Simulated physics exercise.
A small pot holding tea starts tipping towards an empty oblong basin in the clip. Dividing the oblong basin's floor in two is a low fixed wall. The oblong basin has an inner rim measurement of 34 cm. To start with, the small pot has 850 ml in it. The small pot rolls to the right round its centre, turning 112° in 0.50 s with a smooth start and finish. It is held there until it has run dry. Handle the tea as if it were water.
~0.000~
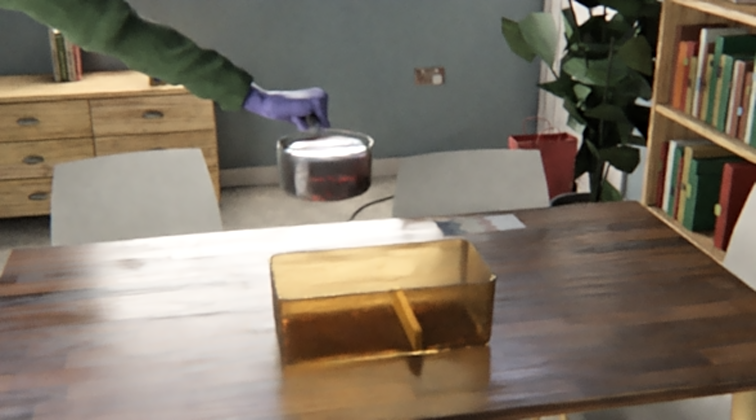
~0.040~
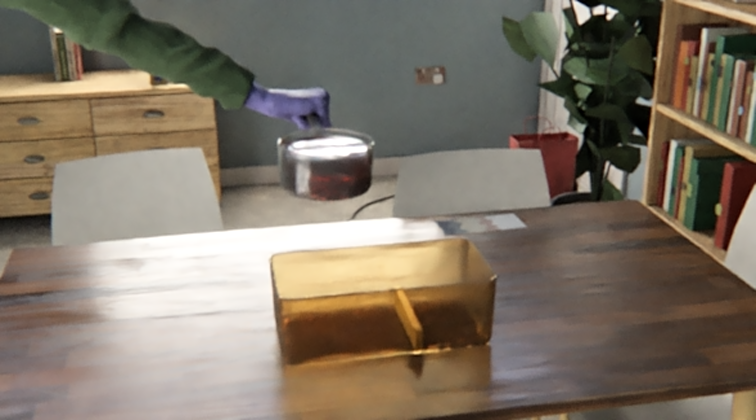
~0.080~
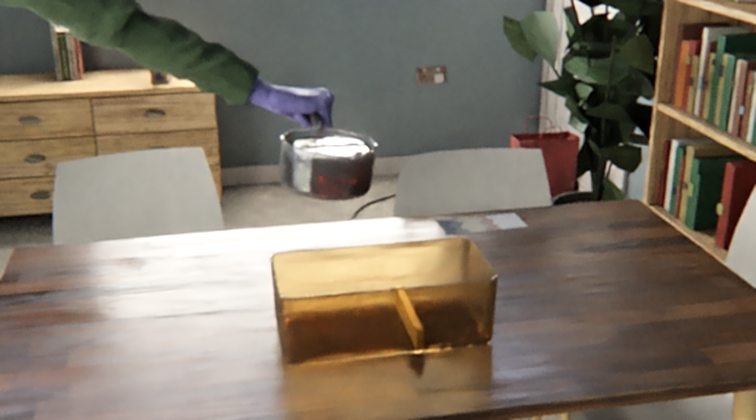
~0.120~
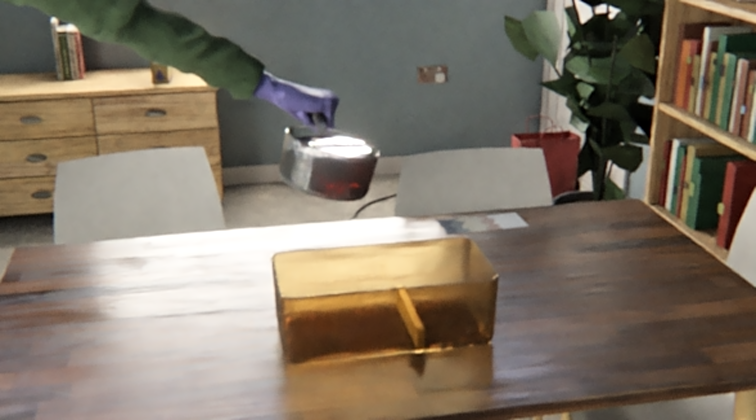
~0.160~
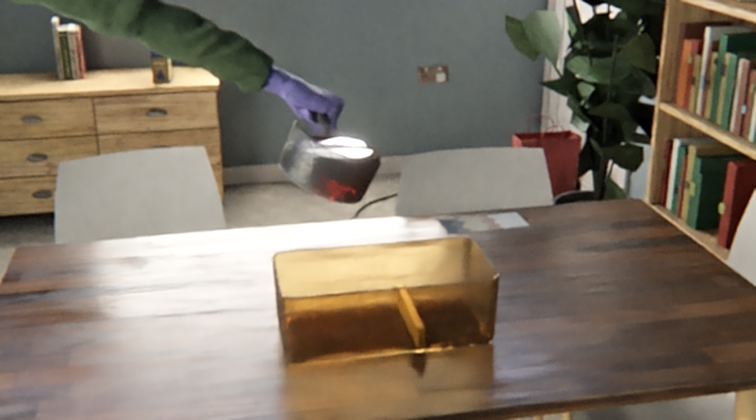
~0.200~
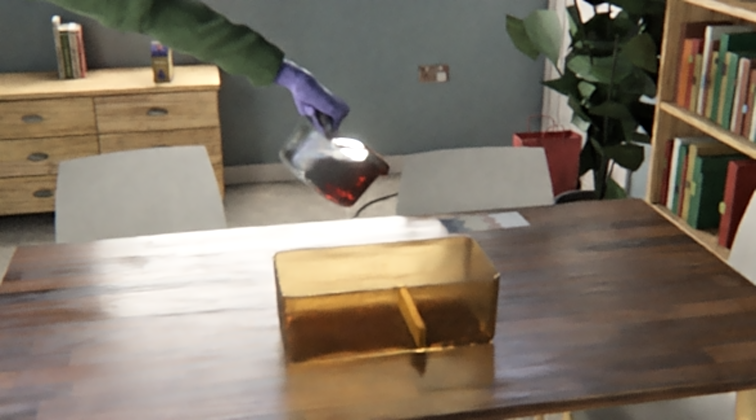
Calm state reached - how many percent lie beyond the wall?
39 percent, roughly.
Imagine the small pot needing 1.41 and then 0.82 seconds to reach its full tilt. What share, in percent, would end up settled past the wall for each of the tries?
Some 65 and 60 per cent, in that order.
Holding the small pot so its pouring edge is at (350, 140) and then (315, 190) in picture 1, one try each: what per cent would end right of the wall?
In order, 20 and 20 per cent.
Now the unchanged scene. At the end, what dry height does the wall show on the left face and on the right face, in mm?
Measured: Left around 22 mm, right around 18 mm.
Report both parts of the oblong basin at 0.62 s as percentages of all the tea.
Left roughly 44, right roughly 44.
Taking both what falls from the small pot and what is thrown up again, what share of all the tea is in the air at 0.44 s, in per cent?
It comes to roughly 56 per cent.
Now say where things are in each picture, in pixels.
The first frame shows tilt 0°; pouring edge (371, 141); surface from (280, 152) to (369, 146); the oblong basin's rim runs from (273, 278) to (482, 259); the wall's top is at (407, 308).
The second frame shows tilt 2°; pouring edge (373, 142); surface from (281, 151) to (370, 146).
The third frame shows tilt 7°; pouring edge (375, 145); surface from (283, 149) to (373, 147).
The fourth frame shows tilt 15°; pouring edge (378, 152); surface from (285, 148) to (376, 148).
The fifth frame shows tilt 26°; pouring edge (379, 160); surface from (285, 148) to (377, 155); 3 per cent is over the edge.
The sixth frame shows tilt 39°; pouring edge (378, 170); surface from (284, 147) to (368, 158); 8 per cent is over the edge.
After 0.44 s the tilt is 108° and 15 per cent is still to pour, 5 is left of the wall and 24 right of it.
After 0.62 s the tilt is 112° and 2 per cent is still to pour, 43 is left of the wall and 43 right of it.
After 0.80 s the tilt is 112° and 0 per cent is still to pour, 52 is left of the wall and 39 right of it.
After 1.00 s the tilt is 112° and 0 per cent is still to pour, 56 is left of the wall and 39 right of it.
In the end 56 per cent lies left of the wall, 39 right of it and 5 outside.
